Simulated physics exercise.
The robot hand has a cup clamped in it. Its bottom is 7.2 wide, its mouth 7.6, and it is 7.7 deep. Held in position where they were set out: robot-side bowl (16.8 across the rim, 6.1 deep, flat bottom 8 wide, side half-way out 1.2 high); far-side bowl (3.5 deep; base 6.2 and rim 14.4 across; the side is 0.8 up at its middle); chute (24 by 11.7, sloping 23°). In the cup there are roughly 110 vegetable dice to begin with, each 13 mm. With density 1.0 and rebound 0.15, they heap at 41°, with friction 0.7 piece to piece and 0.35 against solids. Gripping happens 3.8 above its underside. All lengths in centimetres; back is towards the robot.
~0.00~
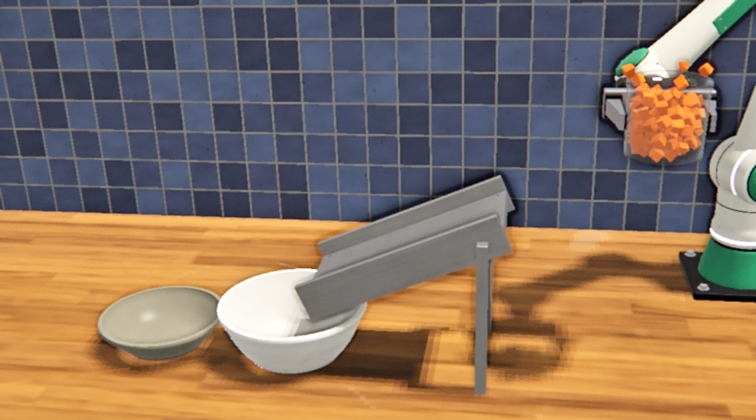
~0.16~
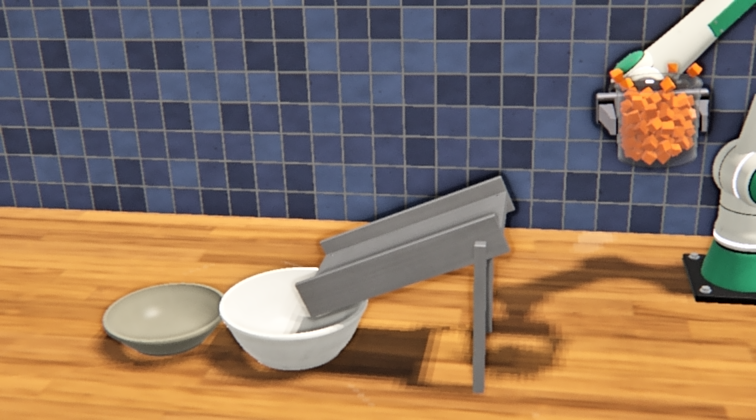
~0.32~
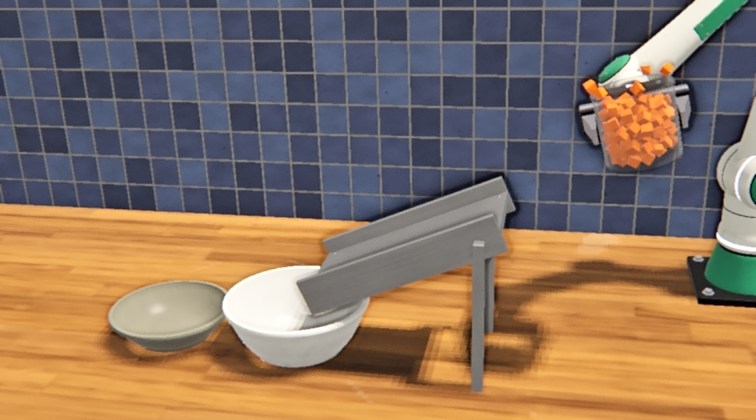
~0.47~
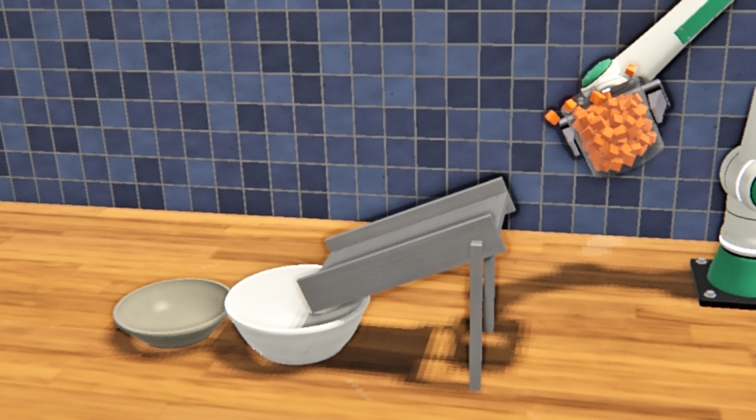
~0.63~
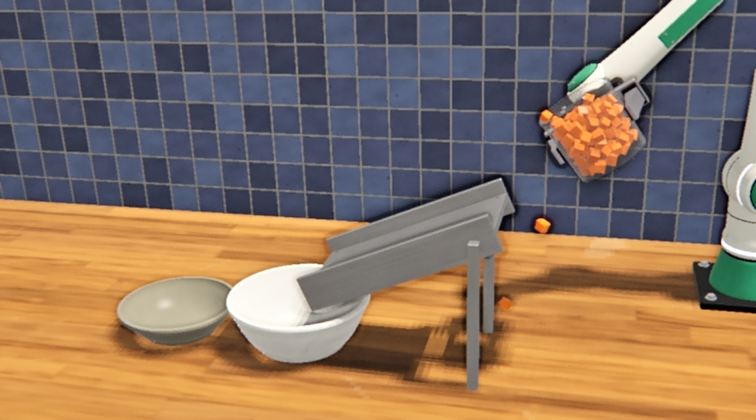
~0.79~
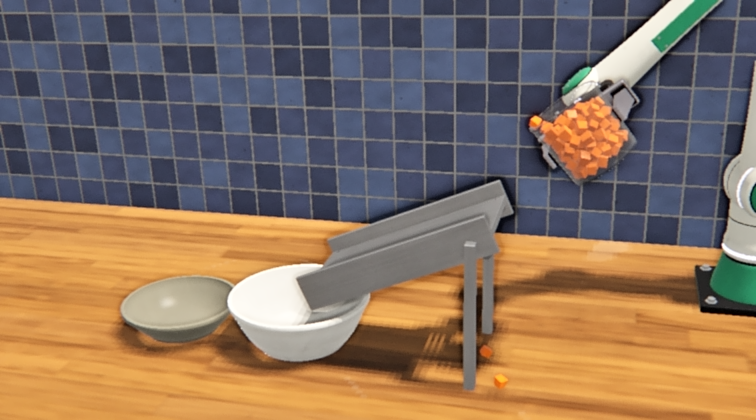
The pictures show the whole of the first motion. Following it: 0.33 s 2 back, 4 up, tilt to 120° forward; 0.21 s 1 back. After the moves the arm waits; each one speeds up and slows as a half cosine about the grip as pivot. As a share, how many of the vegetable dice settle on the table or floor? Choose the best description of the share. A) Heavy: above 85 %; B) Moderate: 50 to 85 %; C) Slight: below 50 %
A.
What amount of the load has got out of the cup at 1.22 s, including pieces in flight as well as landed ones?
Some 25 per cent.
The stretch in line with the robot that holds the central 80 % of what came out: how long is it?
12 cm.
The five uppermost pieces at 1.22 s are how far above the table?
Roughly 34 cm.
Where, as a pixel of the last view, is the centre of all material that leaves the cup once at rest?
I'd point to somewhere near (507, 355).
After 1.01 s, tilted 98° forward, highest piece 35 above the table; 109 in the cup, 2 on the table or floor, 1 on the chute or in flight.
After 1.22 s, tilted 120° forward, highest piece 34 above the table; 85 in the cup, 4 on the table or floor, 23 on the chute or in flight.
After 1.53 s, tilted 120° forward, highest piece 28 above the table; 82 on the table or floor, 4 in the cup, 26 on the chute or in flight.
After 2.58 s, tilted 120° forward, highest piece 2 above the table; 112 on the table or floor.
At rest, 112 on the table or floor. That is 100 % on the table or floor.
